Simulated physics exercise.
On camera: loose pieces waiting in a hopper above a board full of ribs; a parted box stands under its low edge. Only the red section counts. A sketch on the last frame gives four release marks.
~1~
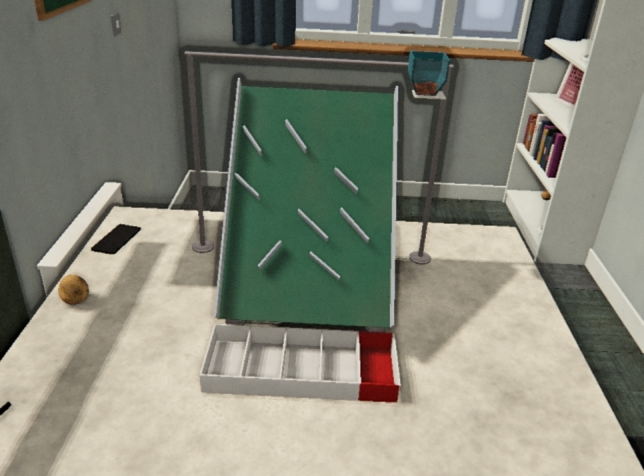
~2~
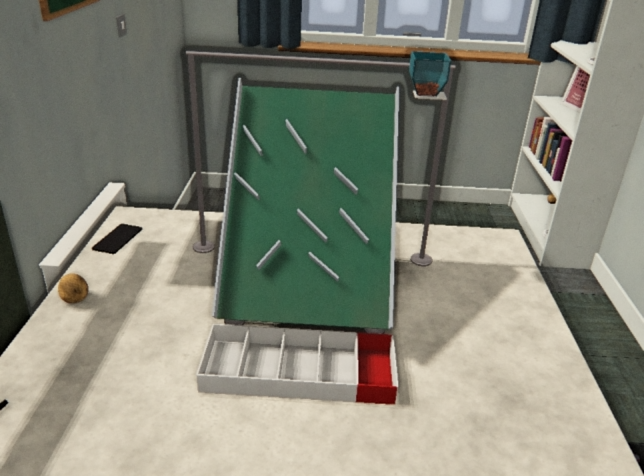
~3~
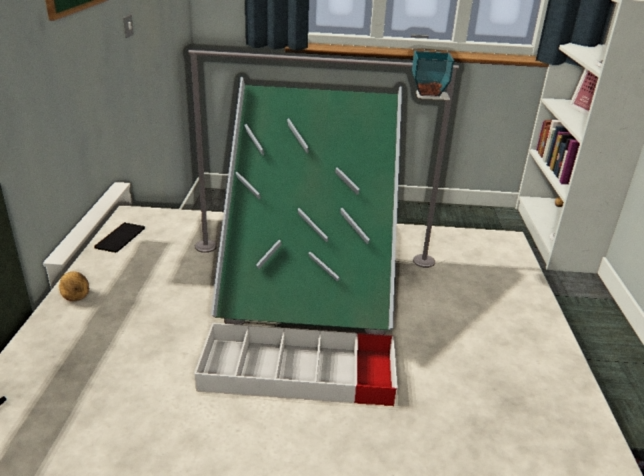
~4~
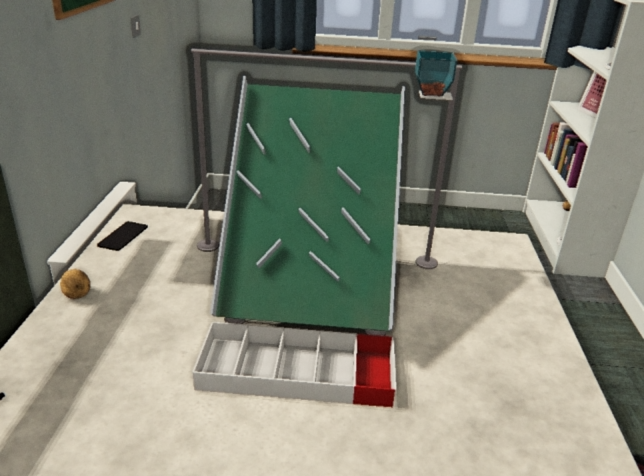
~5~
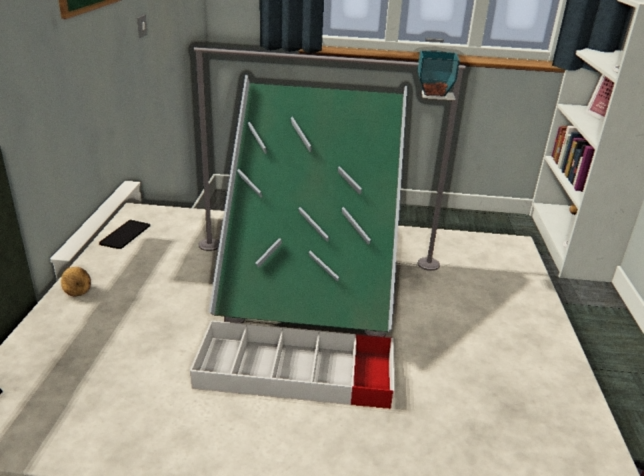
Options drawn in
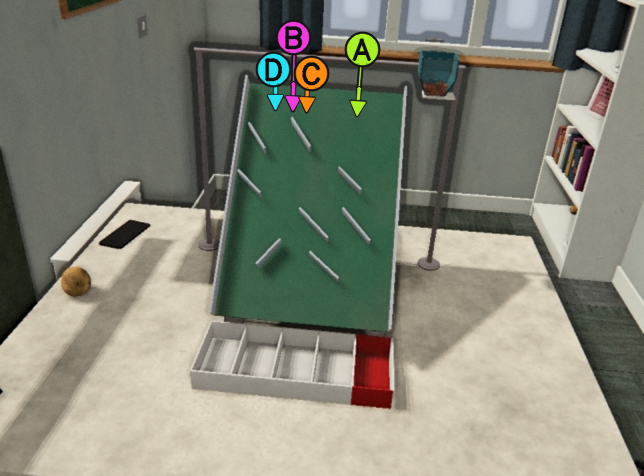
A green board with slanted white ribs stood above a divided tray with one red section at the right, while a small hopper stayed at the upper right; only the view shifted slightly.
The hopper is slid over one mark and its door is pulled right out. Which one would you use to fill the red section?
It is A.
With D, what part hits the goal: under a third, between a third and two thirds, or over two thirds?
It is under a third.
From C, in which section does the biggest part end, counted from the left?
The fifth from the left.
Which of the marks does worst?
D it is.
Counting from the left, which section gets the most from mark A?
It is the fifth one.
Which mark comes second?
C it is.
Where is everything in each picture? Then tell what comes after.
In the first frame, hopper near (425, 87), clay pellets, door shut.
In the second frame, ribs (244, 126) to (261, 151), (286, 120) to (306, 148), (235, 173) to (258, 195).
In the third frame, ribs (336, 168) to (359, 190), (298, 209) to (327, 238), (341, 208) to (369, 240).
In the fourth frame, ribs (257, 264) to (280, 239), (310, 252) to (339, 278).
In the fifth frame, red section near (372, 396), number 5 of 5 from the left.
On the marked copy, mark A meets the board at (357, 110); mark B meets the board at (292, 105); mark C meets the board at (306, 106); mark D meets the board at (275, 104).
With A, all but a few in the red section, a small share in other sections.
With B, close to a third in the red section, close to two thirds in other sections.
With C, close to two thirds in the red section, close to a third in other sections.
With D, only a few in the red section, all but a few in other sections.
